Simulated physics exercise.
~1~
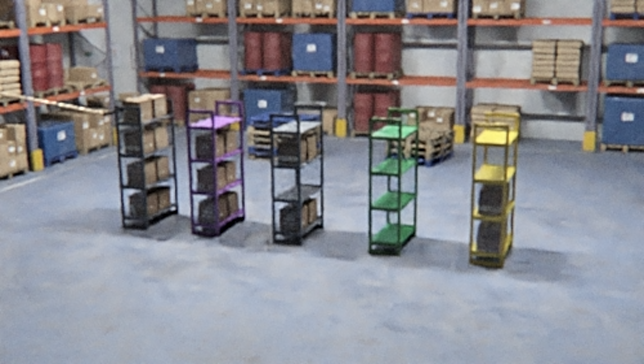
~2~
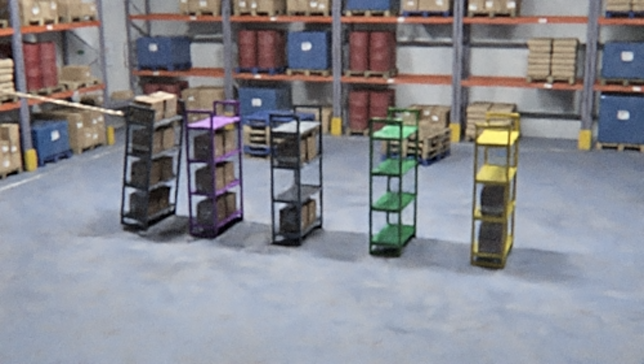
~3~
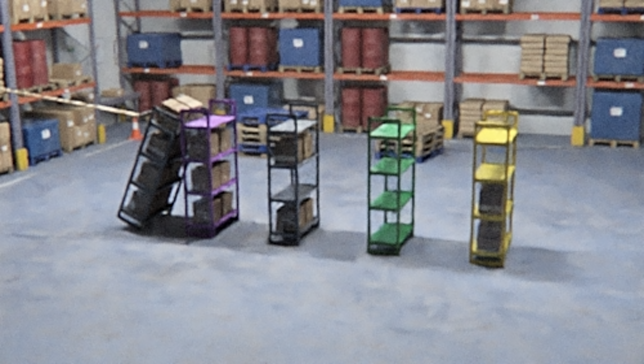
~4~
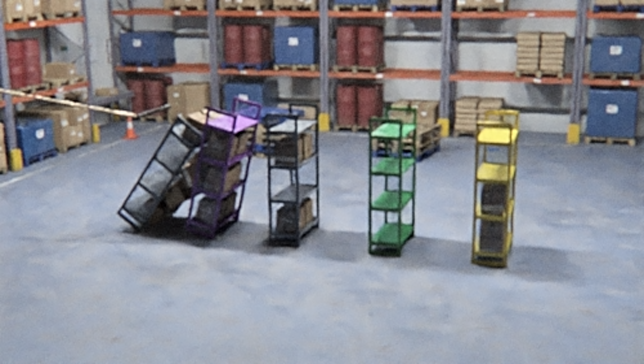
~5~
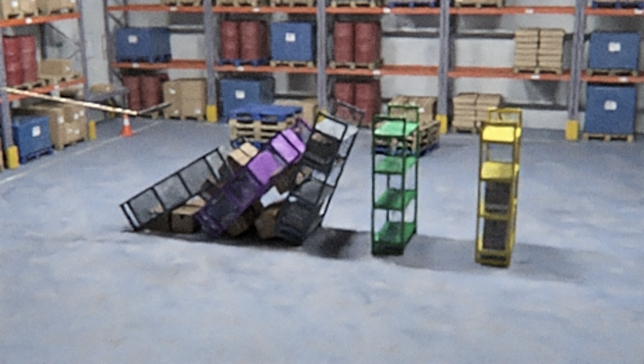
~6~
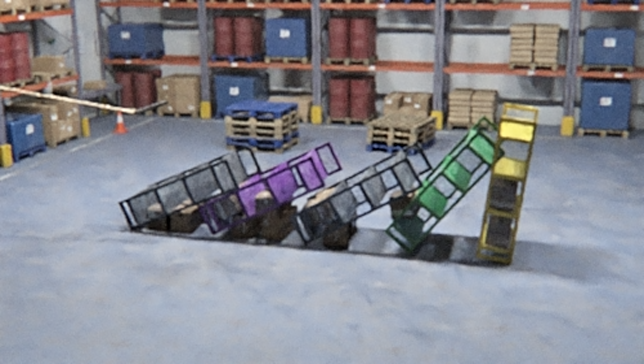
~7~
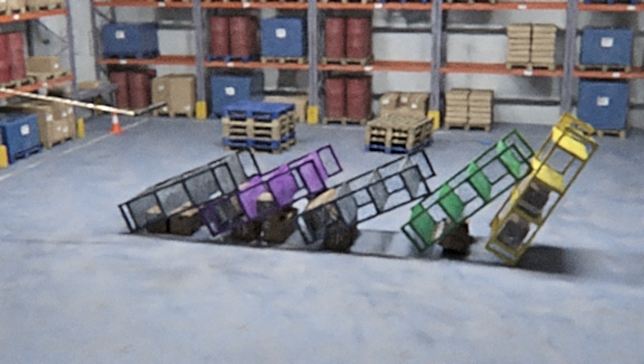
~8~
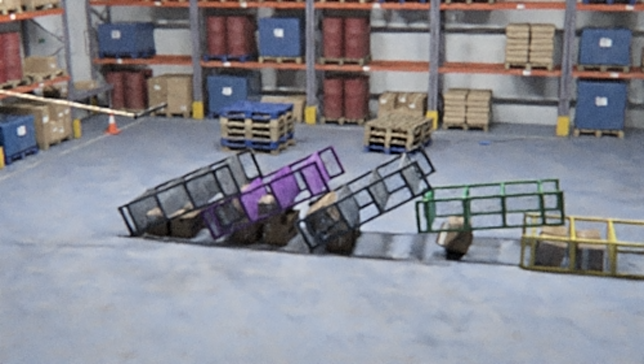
The video shows five shelf racks standing in a row in a warehouse as a pole tips the leftmost one rightward into the purple rack. The racks topple in turn, spilling cartons, until three lean at a slant and the green and yellow ones lie flat.
